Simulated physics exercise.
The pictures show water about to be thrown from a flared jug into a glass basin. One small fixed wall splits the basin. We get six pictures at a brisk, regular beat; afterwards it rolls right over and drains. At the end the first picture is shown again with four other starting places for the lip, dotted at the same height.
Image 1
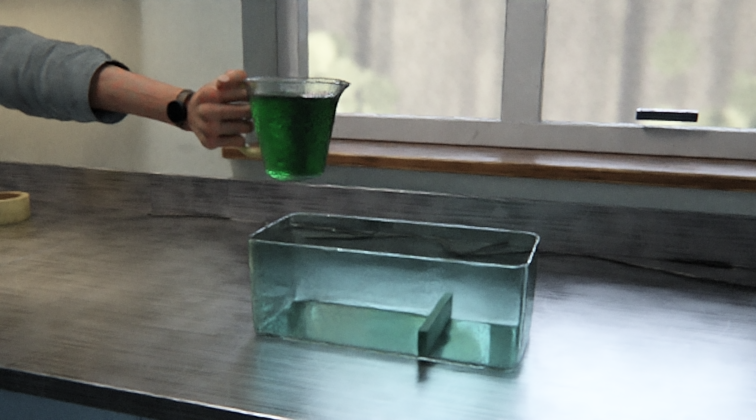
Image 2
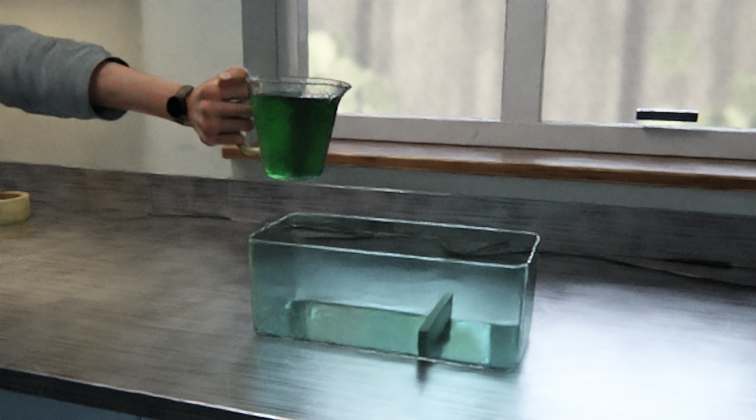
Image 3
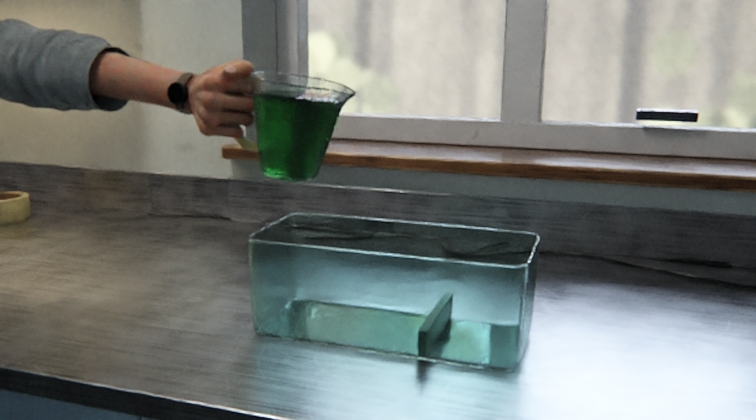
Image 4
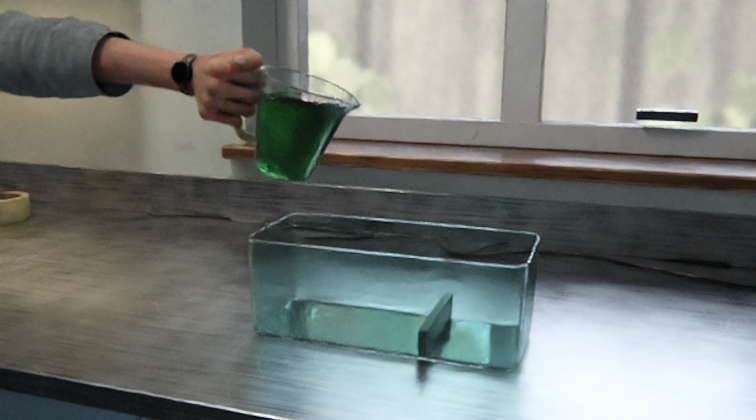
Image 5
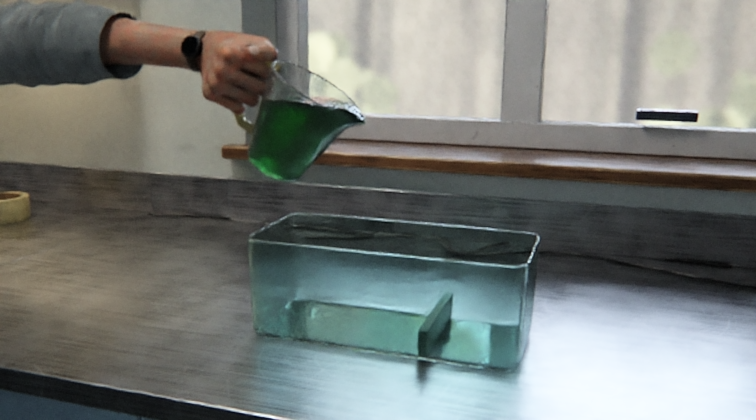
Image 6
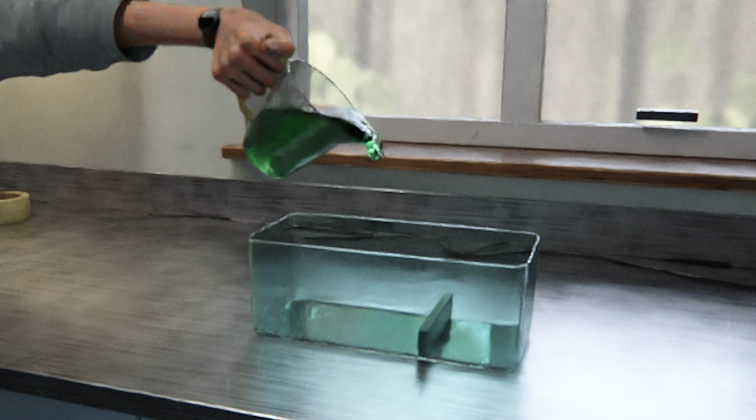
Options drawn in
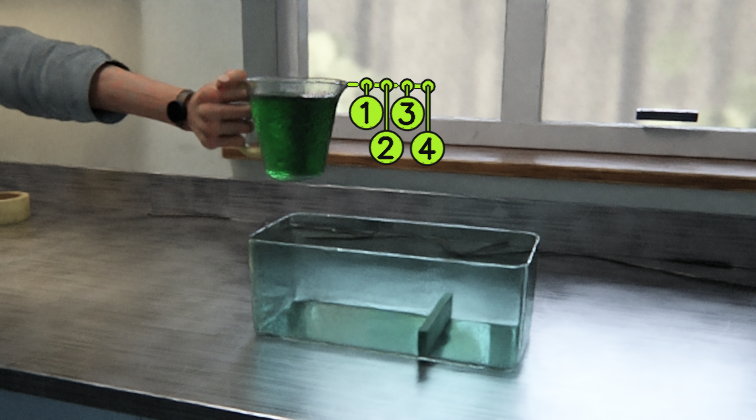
A hand tilts a clear jug rightward above a glass basin until green liquid passes its lip.
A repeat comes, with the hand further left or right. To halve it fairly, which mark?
I would pick dot 3.
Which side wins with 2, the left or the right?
The left side.
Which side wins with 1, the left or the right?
More ends on the left.
In lime, 1 at (366, 84); 2 at (386, 85); 3 at (407, 85); 4 at (427, 86).
With 1, about 81 % ends left of the wall and 16 % right of it; 3 % is lost outside.
With 2, about 66 % ends left of the wall and 31 % right of it.
With 3, about 47 % ends left of the wall and 52 % right of it.
With 4, about 33 % ends left of the wall and 64 % right of it; 3 % is lost outside.
